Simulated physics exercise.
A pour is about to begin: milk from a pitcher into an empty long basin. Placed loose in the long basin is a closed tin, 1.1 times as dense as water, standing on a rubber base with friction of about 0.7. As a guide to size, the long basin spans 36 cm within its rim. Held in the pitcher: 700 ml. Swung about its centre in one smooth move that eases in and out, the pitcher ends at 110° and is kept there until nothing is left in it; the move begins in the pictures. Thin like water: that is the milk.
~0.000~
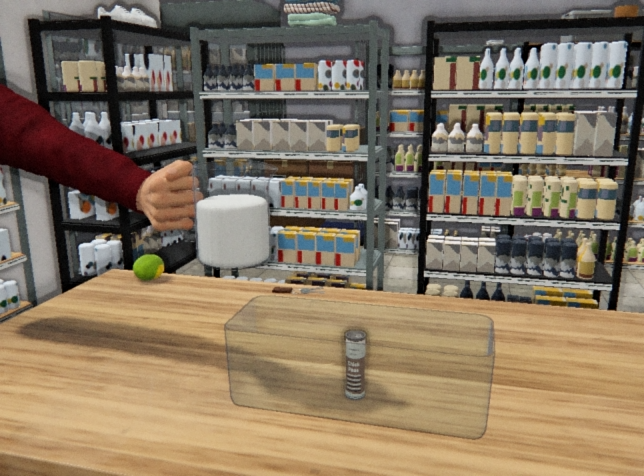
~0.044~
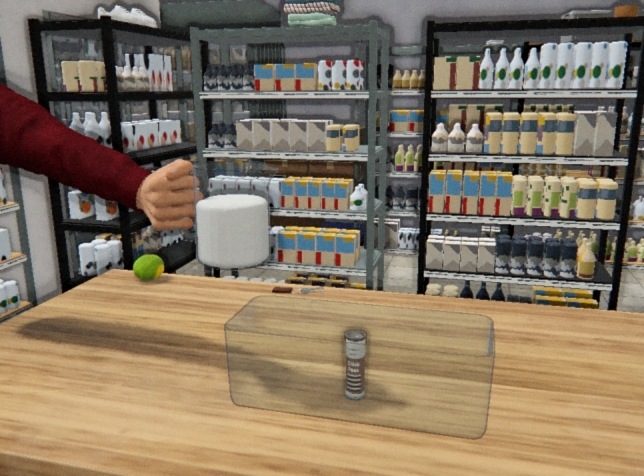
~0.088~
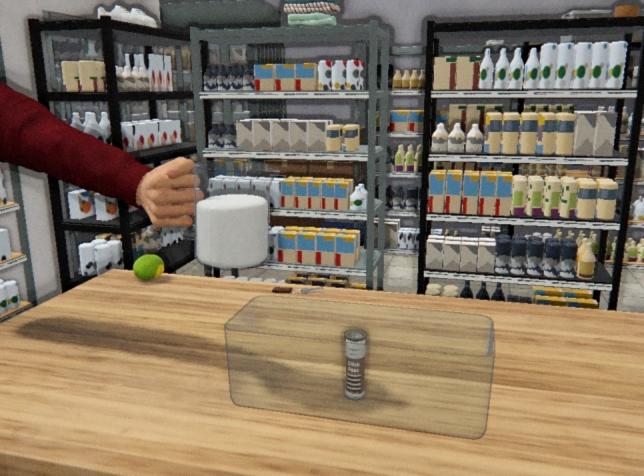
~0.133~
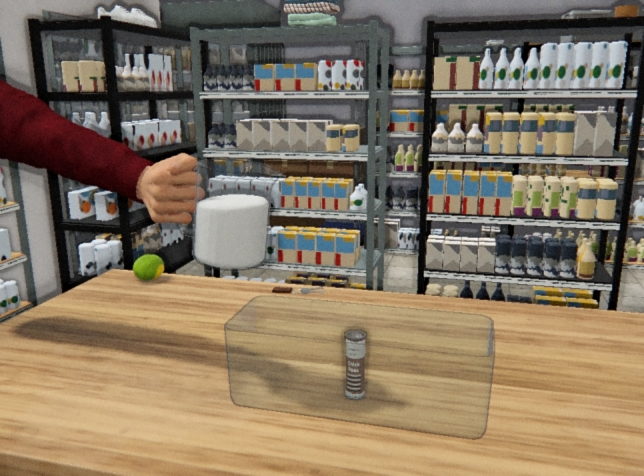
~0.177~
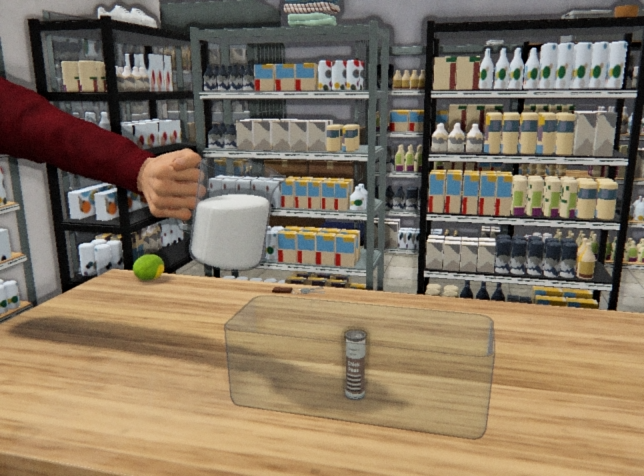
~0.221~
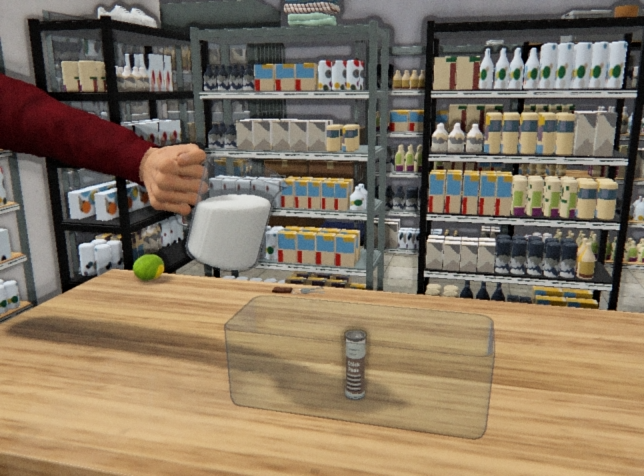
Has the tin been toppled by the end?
It will not come down.
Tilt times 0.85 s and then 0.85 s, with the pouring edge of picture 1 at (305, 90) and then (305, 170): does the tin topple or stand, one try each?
Run one: It does not tip. Run two: It tumbles.
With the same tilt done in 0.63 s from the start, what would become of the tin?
The tin would stay balanced.
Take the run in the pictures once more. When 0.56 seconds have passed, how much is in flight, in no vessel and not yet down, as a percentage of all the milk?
Roughly 10 percent.
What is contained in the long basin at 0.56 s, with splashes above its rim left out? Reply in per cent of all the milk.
Near 0 in a hundred.
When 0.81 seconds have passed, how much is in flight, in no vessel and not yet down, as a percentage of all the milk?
Some 24 per cent.
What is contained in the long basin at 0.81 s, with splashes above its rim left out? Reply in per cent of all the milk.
I reckon close to 46 per cent.
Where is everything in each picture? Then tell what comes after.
In the first picture, it leans 0°; its right rim is at (277, 168); the milk meets the walls at (202, 200) and (266, 202); the long basin's rim runs from (240, 312) to (493, 337); the tin's top is at (356, 338).
In the second picture, it leans 1°; its right rim is at (277, 169); the milk meets the walls at (202, 199) and (266, 202).
In the third picture, it leans 3°; its right rim is at (279, 171); the milk meets the walls at (202, 200) and (266, 203).
In the fourth picture, it leans 7°; its right rim is at (282, 175); the milk meets the walls at (203, 200) and (267, 202).
In the fifth picture, it leans 11°; its right rim is at (285, 179); the milk meets the walls at (203, 201) and (268, 203).
In the sixth picture, it leans 17°; its right rim is at (289, 186); the milk meets the walls at (203, 203) and (270, 204).
By 0.56 s the tilt is 81° and 89 per cent is still to pour; the tin stands where it began.
By 0.81 s the tilt is 109° and 30 per cent is still to pour; the tin stands 1 cm from where it began.
By 1.07 s the tilt is 110° and 3 per cent is still to pour; the tin stands 2 cm from where it began.
By 1.35 s the tilt is 110° and 0 per cent is still to pour; the tin stands 2 cm from where it began.
At rest the tin stands 2 cm from where it began.
